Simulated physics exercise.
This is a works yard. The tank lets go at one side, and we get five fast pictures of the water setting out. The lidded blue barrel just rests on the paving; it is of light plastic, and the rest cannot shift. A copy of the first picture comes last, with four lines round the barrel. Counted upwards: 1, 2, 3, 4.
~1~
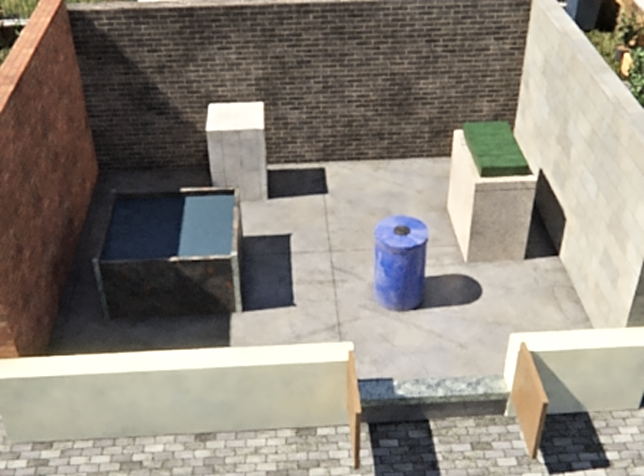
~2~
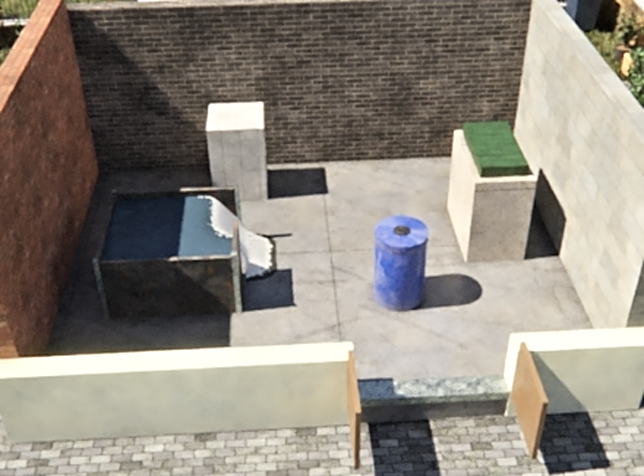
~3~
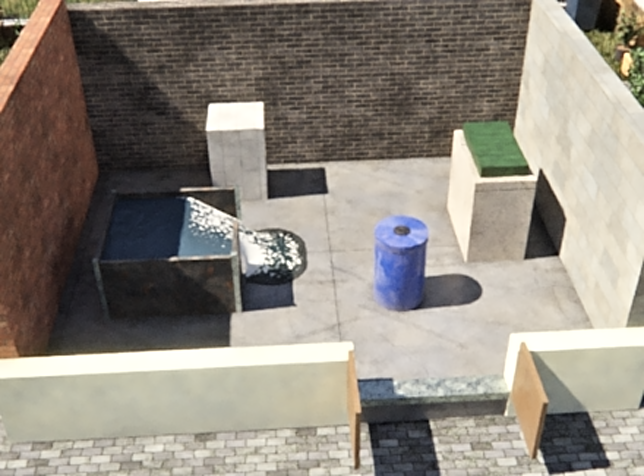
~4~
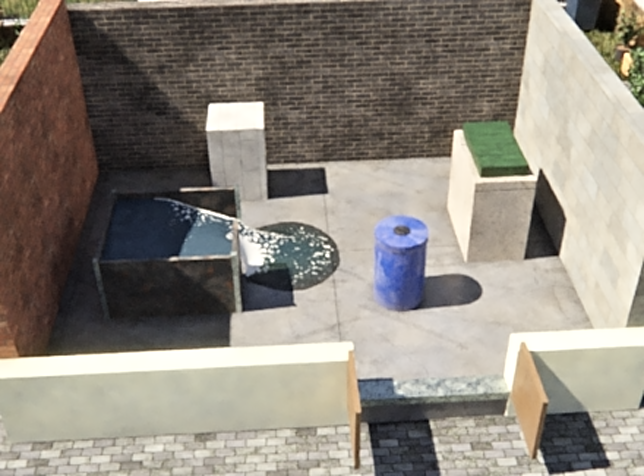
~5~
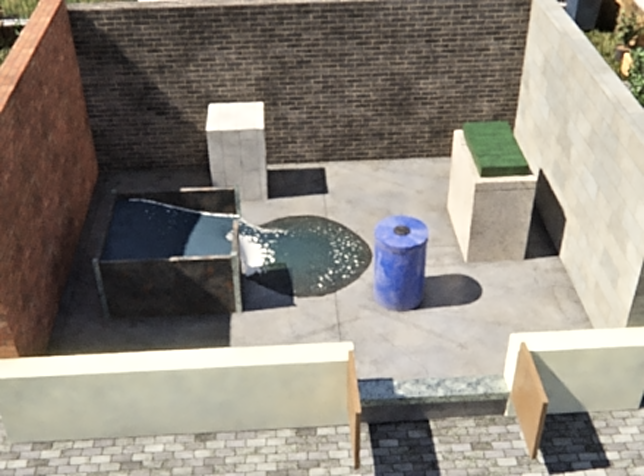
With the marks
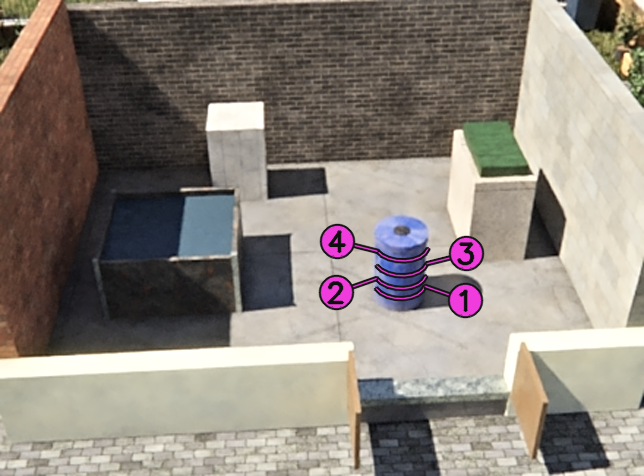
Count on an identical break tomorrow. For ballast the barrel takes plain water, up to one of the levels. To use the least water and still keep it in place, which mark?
The answer is line 1.
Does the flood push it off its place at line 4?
No.
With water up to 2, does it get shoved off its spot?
No.
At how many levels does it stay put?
All four.
On the marked copy, 1 at (403, 298); 2 at (403, 288); 3 at (404, 275); 4 at (405, 260); from the bottom up 1, 2, 3, 4.
For line 1, it does not move.
For line 2, it does not move.
For line 3, it does not move.
For line 4, it does not move.
